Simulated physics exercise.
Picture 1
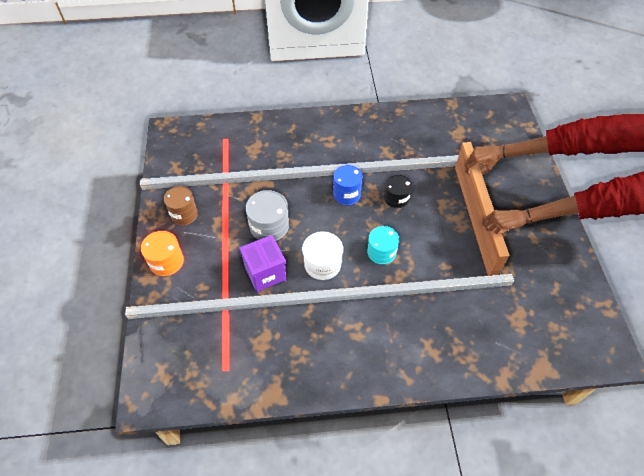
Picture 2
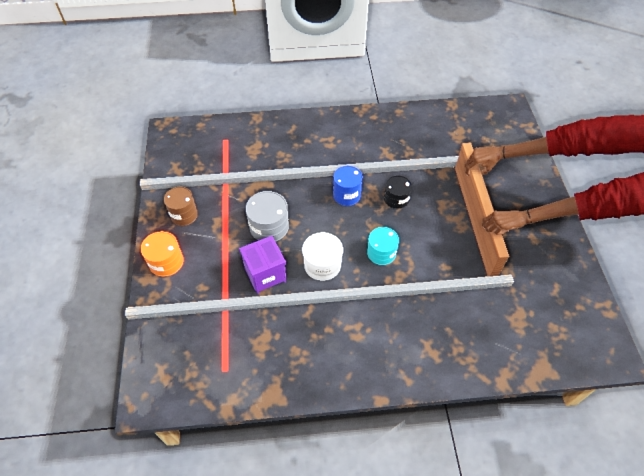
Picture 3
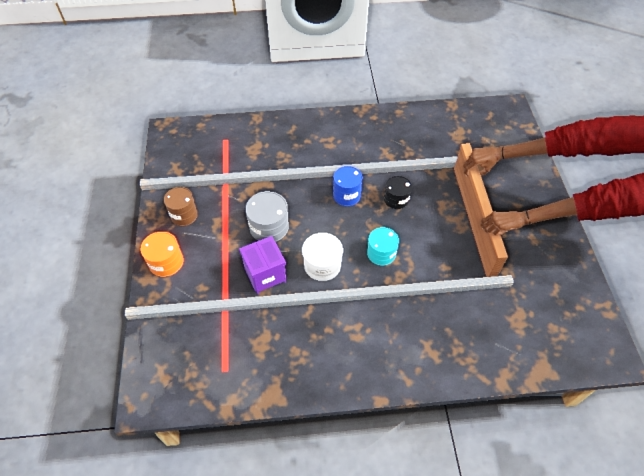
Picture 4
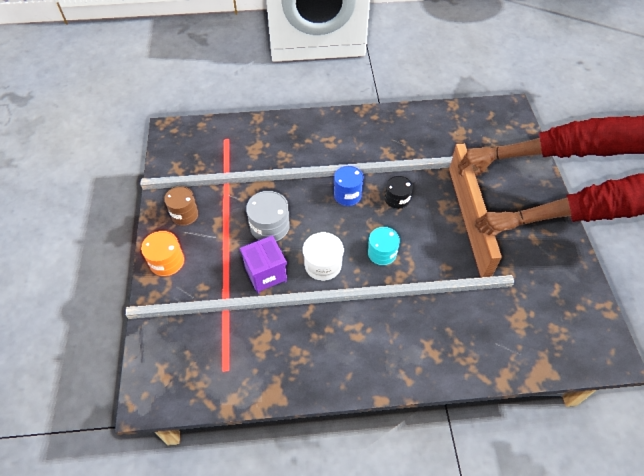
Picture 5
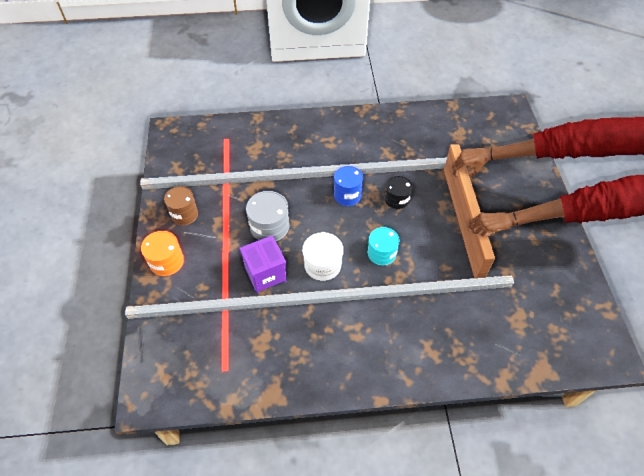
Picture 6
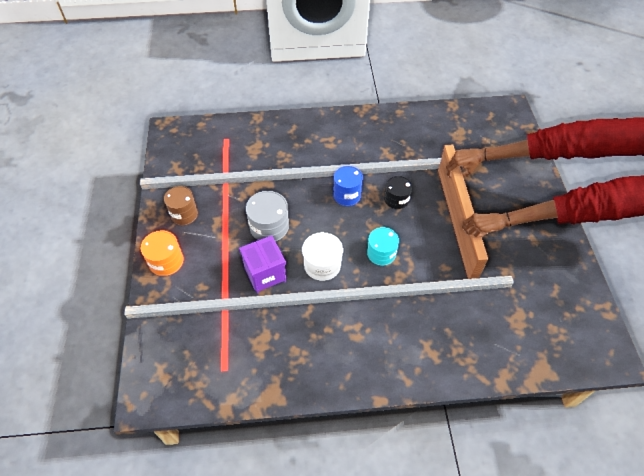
A wooden plank, gripped by two hands in red sleeves, rests at the right end of two pale rails on a low platform, then slides slightly left toward the eight containers. The containers, including a purple box and an orange canister beyond the red line, stay still, with a gap remaining before the plank.
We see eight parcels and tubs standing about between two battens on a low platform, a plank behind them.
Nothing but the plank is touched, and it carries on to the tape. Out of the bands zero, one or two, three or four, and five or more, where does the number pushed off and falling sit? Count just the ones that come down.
You'd find the ones that came down come in at none here.
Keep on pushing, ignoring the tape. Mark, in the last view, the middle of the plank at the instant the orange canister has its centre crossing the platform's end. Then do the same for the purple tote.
About (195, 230), and about (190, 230) for the other.
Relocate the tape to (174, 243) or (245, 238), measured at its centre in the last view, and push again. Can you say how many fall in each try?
2, then 0.
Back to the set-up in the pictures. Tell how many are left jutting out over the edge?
Overhanging ones - 0.
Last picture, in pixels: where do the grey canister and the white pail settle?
Listed in order, first is (188, 230) and the other is (194, 281).
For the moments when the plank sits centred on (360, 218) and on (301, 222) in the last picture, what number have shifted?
First 4, after that 6.
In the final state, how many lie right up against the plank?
Number in contact with it: 3.
A little later, none off yet; orange canister at rest near (163, 253); brown canister at rest near (181, 206); purple tote at rest near (264, 265).
Next, none off yet; orange canister at rest near (163, 253); brown canister at rest near (181, 206); purple tote shifted a little near (249, 268).
Later still, none off yet; orange canister at rest near (163, 253); brown canister at rest near (181, 206); purple tote shifted well along near (194, 281).
When it is over, the number that fall off is zero.
